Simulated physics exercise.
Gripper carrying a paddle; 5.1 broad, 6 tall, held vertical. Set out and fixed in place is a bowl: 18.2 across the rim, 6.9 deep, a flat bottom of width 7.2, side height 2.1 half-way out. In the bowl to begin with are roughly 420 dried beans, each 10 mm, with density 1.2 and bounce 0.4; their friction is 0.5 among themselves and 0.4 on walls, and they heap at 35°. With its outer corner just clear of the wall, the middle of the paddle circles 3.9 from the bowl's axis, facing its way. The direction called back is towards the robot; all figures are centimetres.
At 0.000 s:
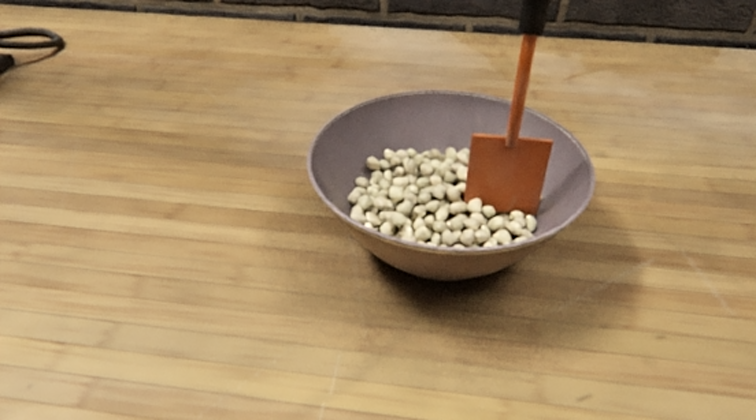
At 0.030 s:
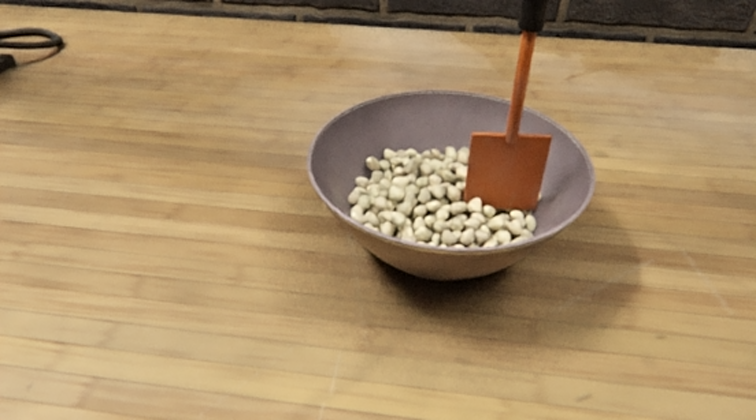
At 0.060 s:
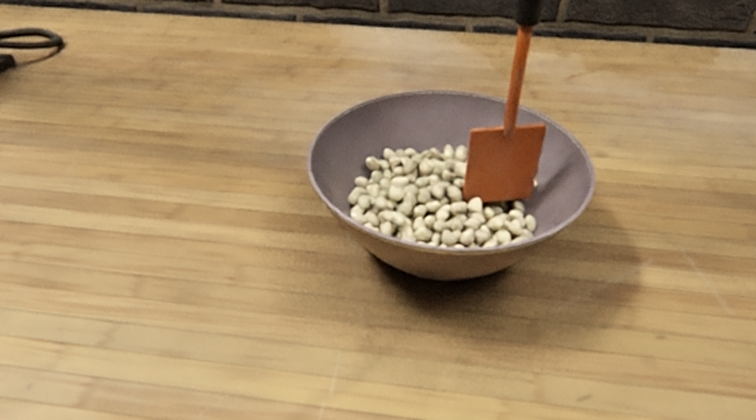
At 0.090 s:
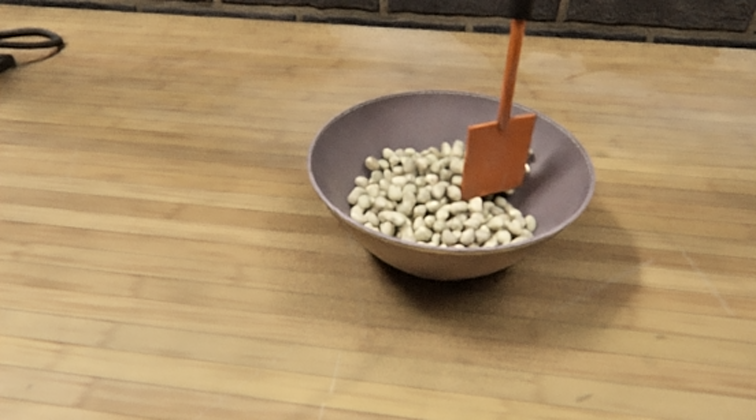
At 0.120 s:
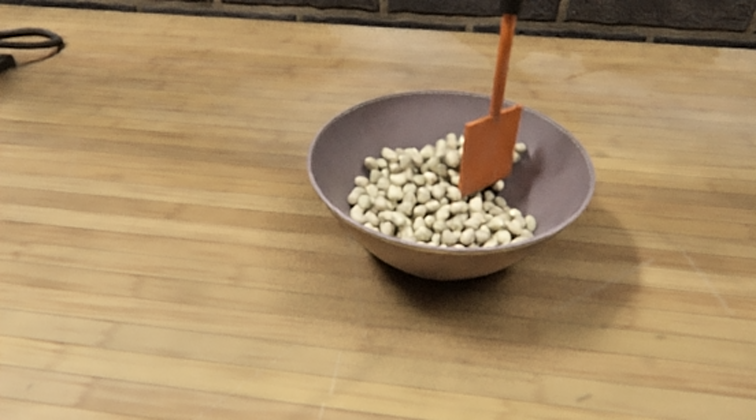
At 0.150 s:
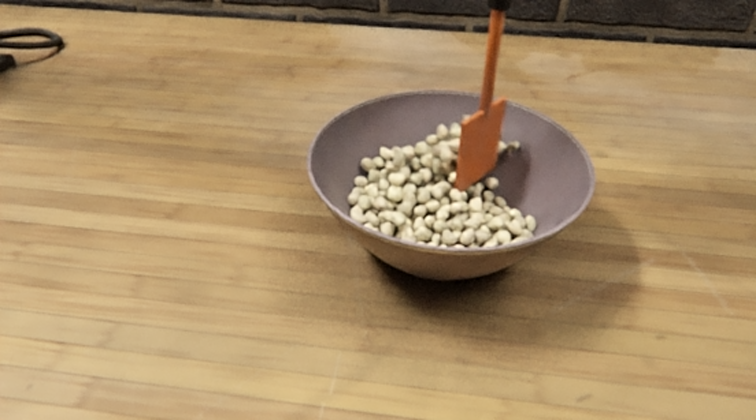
An orange paddle held upright in a purplish bowl of pale dried beans swept from the right side toward the back, turning as it went and pushing some beans up near the far wall.
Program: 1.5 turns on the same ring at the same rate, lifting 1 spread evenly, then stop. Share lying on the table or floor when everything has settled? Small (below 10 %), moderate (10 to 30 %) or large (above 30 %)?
Small.
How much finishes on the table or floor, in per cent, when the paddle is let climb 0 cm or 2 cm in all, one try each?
About 5 and 0 per cent.
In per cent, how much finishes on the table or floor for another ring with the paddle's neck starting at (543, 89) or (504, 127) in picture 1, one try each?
Close to 0 per cent for the first and close to 0 per cent for the second.
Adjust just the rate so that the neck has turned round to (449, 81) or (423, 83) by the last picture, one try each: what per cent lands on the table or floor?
It comes to close to 10 per cent and close to 20 per cent.
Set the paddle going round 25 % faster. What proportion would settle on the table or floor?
0 %.
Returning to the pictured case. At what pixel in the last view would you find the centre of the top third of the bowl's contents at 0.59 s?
At about (440, 231).
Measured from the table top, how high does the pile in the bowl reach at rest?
About 7.0 centimetres.
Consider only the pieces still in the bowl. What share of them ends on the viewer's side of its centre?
Around 60 percent of it.
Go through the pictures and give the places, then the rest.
The paddle neck at (516, 117), 0° round; upper third of the load around (442, 196), from x 355 to 530, top at y 150; 424 in the bowl, in the first frame.
The paddle neck at (515, 114), 5° round; upper third of the load around (442, 194), from x 355 to 530, top at y 150, in the second frame.
The paddle neck at (512, 107), 17° round; upper third of the load around (442, 191), from x 355 to 530, top at y 150, in the third frame.
The paddle neck at (506, 100), 30° round; upper third of the load around (442, 186), from x 355 to 530, top at y 145, in the fourth frame.
The paddle neck at (498, 94), 43° round; upper third of the load around (440, 178), from x 355 to 530, top at y 140, in the fifth frame.
The paddle neck at (488, 89), 56° round; upper third of the load around (435, 173), from x 355 to 530, top at y 120; 424 in the bowl, in the sixth frame.
After 0.59 s, 246° round, highest piece 8 above the table; 423 in the bowl, 1 in flight or on the tool.
After 1.03 s, 76° round, highest piece 8 above the table; 418 in the bowl, 6 on the table or floor.
After 1.45 s, 180° round, highest piece 7 above the table; 417 in the bowl, 7 on the table or floor.
After 2.15 s, 180° round, highest piece 7 above the table; 417 in the bowl, 7 on the table or floor.
In the end, 417 in the bowl, 7 on the table or floor. That is 2 % on the table or floor.
